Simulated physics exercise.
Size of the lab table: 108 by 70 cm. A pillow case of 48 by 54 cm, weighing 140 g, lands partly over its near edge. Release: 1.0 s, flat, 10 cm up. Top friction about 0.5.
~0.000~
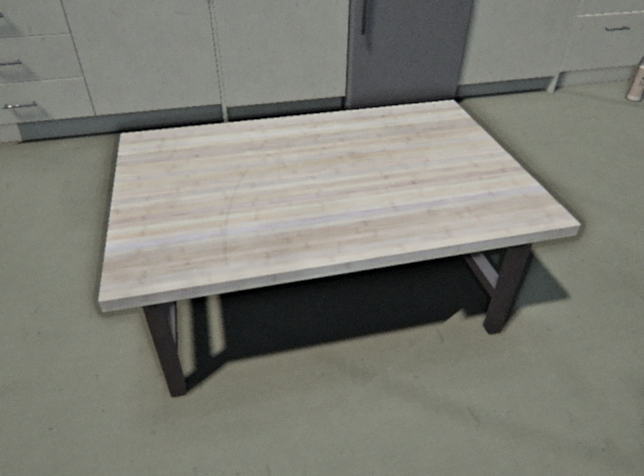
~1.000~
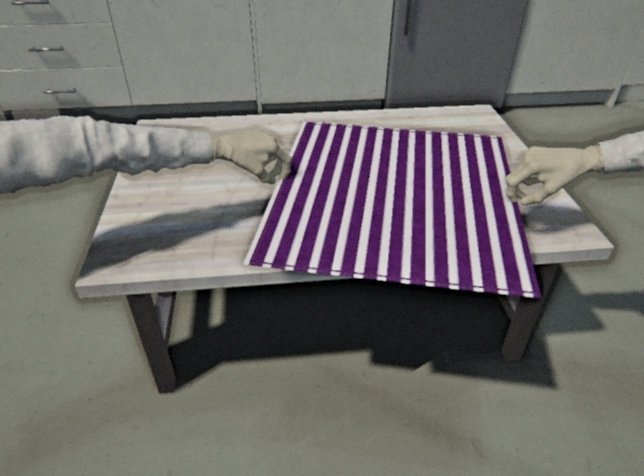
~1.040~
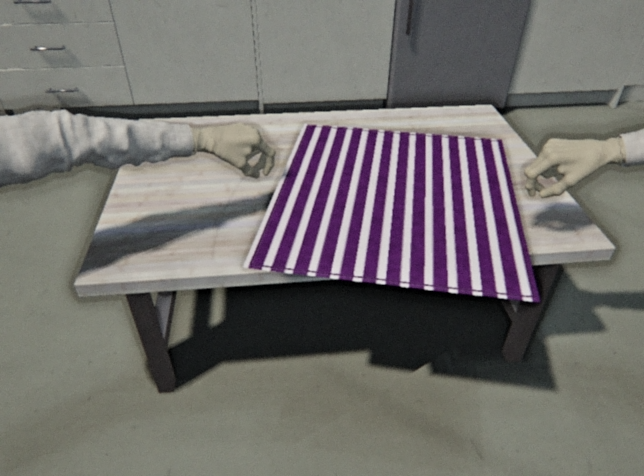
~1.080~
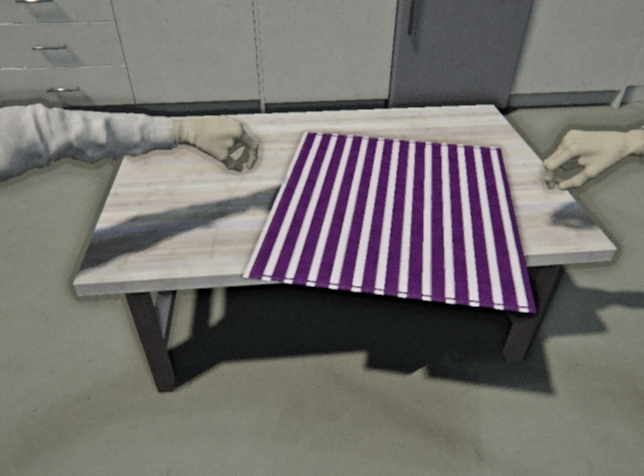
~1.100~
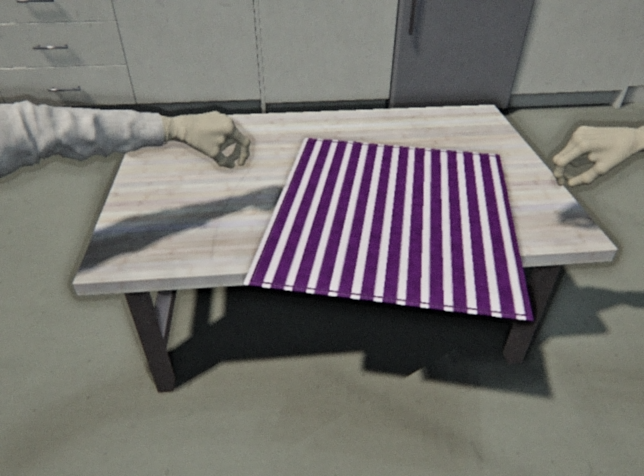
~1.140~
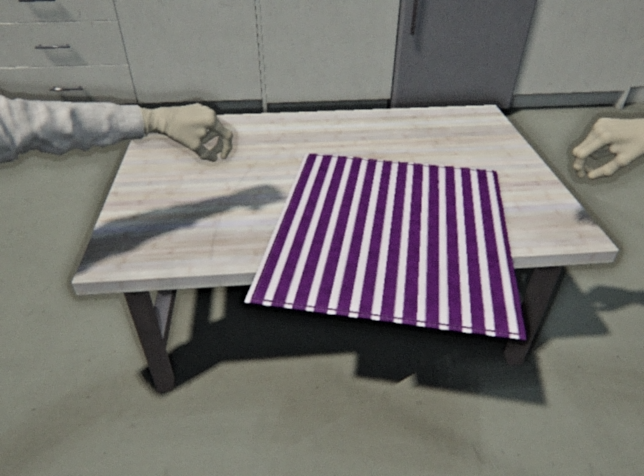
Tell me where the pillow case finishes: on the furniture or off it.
Safe.
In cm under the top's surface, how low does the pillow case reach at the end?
About 22 cm.
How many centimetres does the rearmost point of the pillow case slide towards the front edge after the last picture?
I'd put it at close to 1 cm.
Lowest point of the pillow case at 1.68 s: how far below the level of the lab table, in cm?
About 18 cm.
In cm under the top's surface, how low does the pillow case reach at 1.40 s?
About 10 cm.
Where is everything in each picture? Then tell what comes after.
In the first frame, the bare lab table.
In the second frame, pillow case corners (244, 265) (304, 122) (501, 137) (541, 298).
In the third frame, pillow case corners (243, 268) (304, 125).
In the fourth frame, pillow case corners (244, 277) (305, 132).
In the fifth frame, pillow case corners (244, 284) (305, 138).
In the sixth frame, pillow case corners (246, 302) (306, 154) (496, 172) (526, 340).
After 1.4 s, 70 % of the pillow case is still over the top.
After 1.7 s, 70 % of the pillow case is still over the top.
After 1.9 s, 70 % of the pillow case is still over the top.
After 2.2 s, 70 % of the pillow case is still over the top.
After 4.4 s, 70 % of the pillow case is still over the top.
